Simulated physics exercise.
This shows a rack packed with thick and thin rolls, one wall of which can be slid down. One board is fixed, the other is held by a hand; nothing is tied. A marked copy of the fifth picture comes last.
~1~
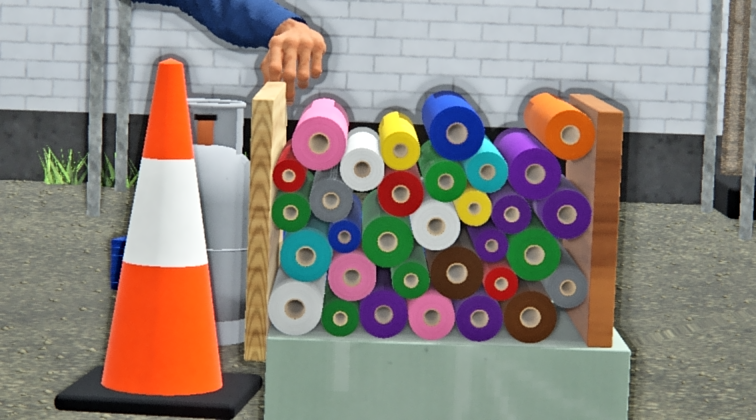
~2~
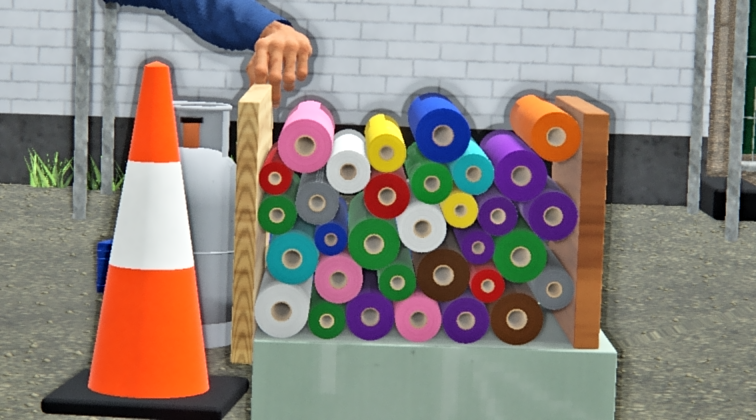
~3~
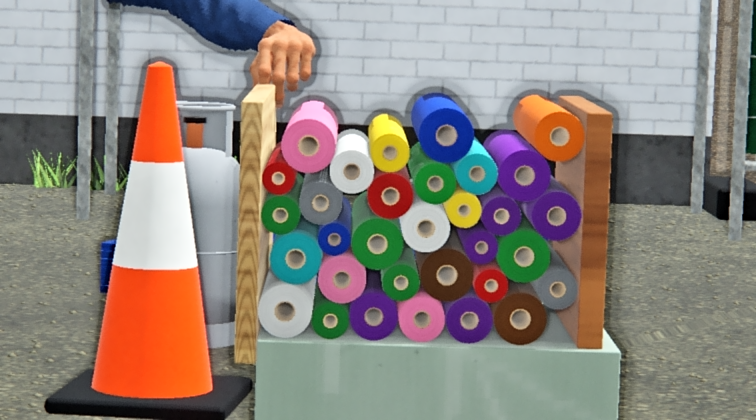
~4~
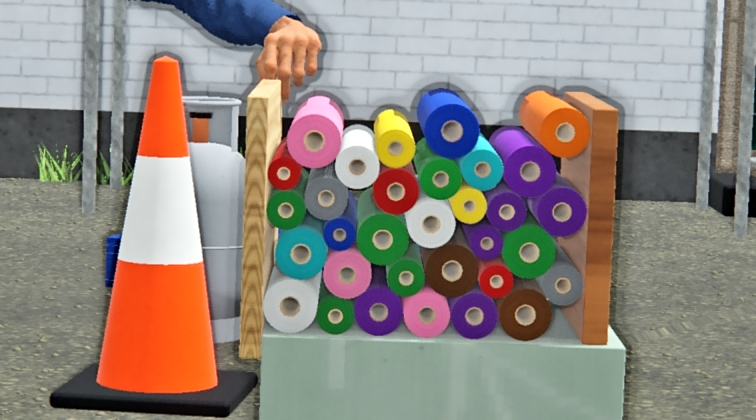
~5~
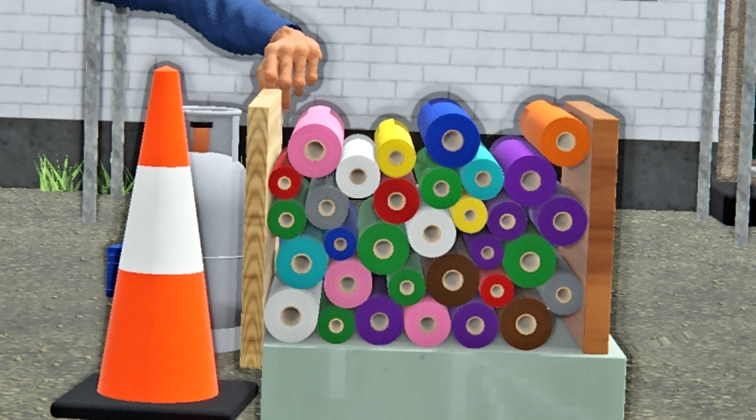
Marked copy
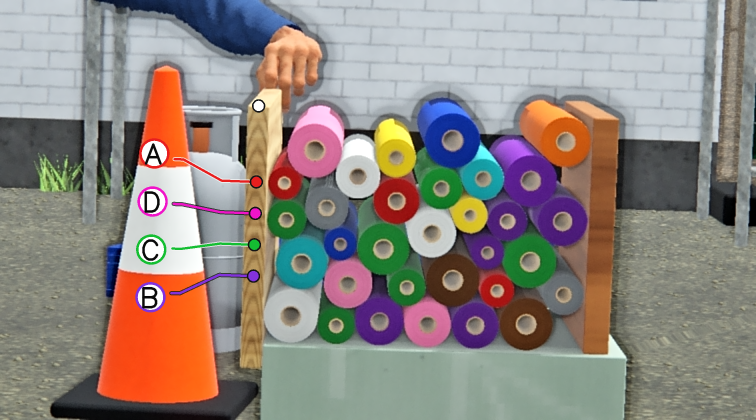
The stacked colourful rolls stay still between two wooden boards as the view shifts slightly.
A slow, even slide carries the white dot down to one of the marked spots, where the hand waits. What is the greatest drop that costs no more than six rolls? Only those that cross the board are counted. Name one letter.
Mark B is as low as it can go.
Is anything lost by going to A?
No.
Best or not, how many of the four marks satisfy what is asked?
Four of the four.
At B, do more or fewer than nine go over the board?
Fewer than nine.
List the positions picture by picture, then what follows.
In the first picture, a blue roll (345, 237); a purple roll (567, 214); a white roll (363, 169).
In the second picture, a white roll (349, 171); a blue roll (443, 135).
In the third picture, side board (257, 212); a white roll (285, 311).
In the fourth picture, a brown roll (525, 314); a red roll (497, 281).
In the fifth picture, a blue roll (340, 244); a purple roll (563, 221); a white roll (358, 176).
On the copy, A at (256, 182); B at (253, 276); C at (254, 245); D at (255, 213); the white dot at (258, 106).
On B. First, top of the board (267, 183).
Then, top of the board (265, 271).
Finally, top of the board (265, 275), three out over the board.
By contrast, A none out over the board; C three out over the board; D two out over the board.
